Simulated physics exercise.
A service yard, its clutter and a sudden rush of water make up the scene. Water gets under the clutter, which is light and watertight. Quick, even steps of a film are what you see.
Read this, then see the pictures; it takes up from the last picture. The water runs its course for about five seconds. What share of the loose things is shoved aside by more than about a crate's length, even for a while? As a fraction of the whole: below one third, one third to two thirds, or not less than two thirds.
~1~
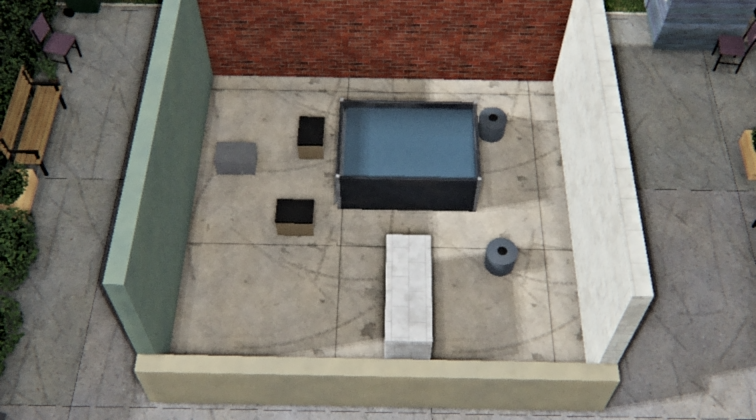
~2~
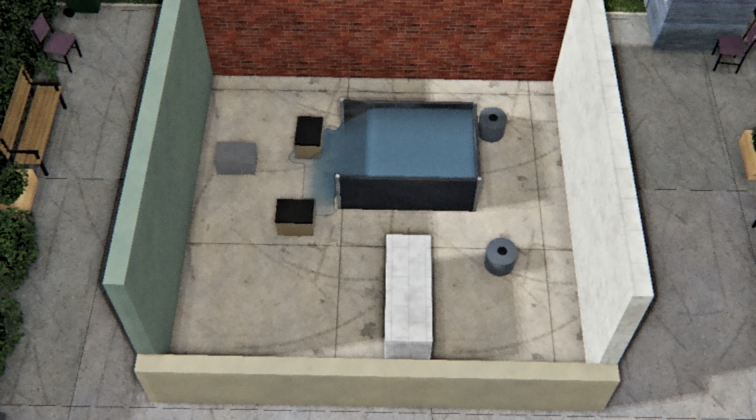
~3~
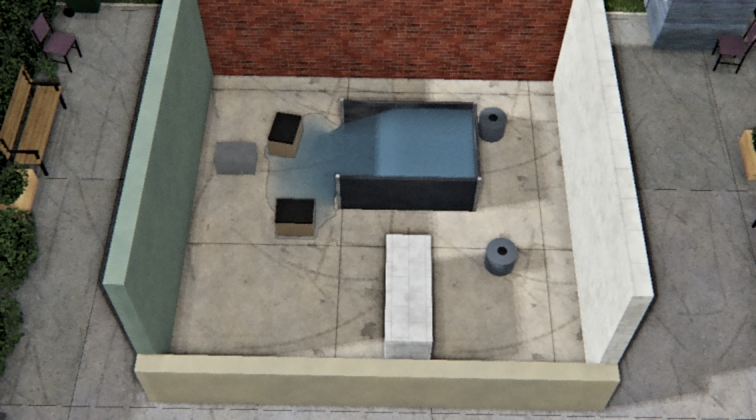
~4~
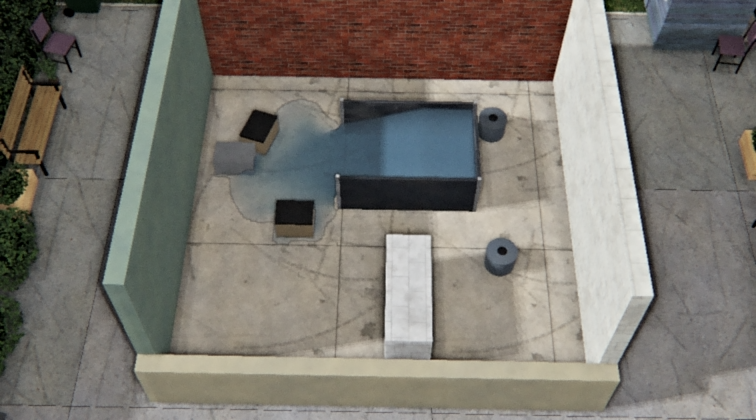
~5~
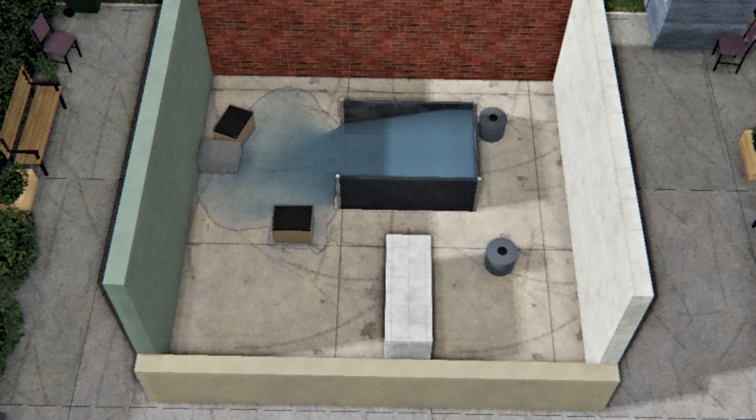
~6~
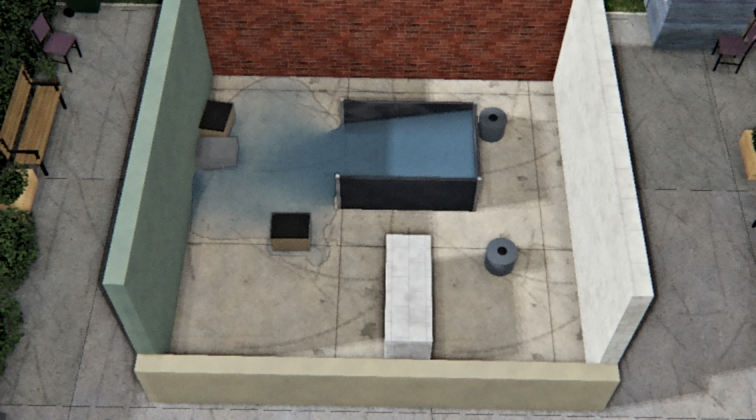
So the part that moves far is between the one-third and two-thirds marks.
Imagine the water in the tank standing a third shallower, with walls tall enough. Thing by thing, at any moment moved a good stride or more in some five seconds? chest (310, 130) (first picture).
The finding is simple: Carried at least that far.
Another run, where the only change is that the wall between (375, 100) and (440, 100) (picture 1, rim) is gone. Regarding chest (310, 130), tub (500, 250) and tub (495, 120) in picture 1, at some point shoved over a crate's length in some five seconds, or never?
Working through them in order, the first not displaced that far, the second not displaced that far and the last not displaced that far.
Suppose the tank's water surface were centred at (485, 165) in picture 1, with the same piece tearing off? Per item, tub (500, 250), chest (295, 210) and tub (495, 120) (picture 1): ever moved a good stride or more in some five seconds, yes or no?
Taking them in turn: Kept near its start; got sent well off; kept near its start.
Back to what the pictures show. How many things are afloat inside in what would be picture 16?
2 in all.
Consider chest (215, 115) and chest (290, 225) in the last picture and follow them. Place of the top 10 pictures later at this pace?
They should be roughly at (239, 59) and (285, 253).
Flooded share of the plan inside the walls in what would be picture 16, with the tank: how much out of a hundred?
Something close to 40 per cent.
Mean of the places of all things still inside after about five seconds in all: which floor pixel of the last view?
It lands somewhere near (421, 195).
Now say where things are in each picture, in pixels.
A chest at (311, 130), on the bottom; a crate at (235, 152) rests on the ground; 0 of 5 have shifted, in the first picture.
A chest at (309, 130), on the bottom, close to its start; a crate at (235, 152), on the bottom; 0 of 5 have shifted, in the second picture.
A chest at (285, 127) rests on the ground, a stride from its start; a crate at (235, 152) rests on the ground; 1 of 5 have shifted, in the third picture.
A chest at (258, 125), on the bottom, a stride from its start; a crate at (234, 152) rests on the ground; 1 of 5 have shifted, in the fourth picture.
A chest at (233, 121) rests on the ground, a stride from its start; a crate at (219, 151) rests on the ground, close to its start; 3 of 5 have shifted, in the fifth picture.
A chest at (216, 115) rests on the ground, far from its start; a crate at (216, 147) rests on the ground, close to its start; 3 of 5 have shifted, in the sixth picture.
A moment on, 2 of 5 are well off their spots; 2 afloat.
Next, 2 of 5 are well off their spots; 2 afloat.
Later, 2 of 5 are well off their spots; 2 afloat.
In the end, 3 of 5 are well off their spots, and 3 have been at some point; 3 afloat.
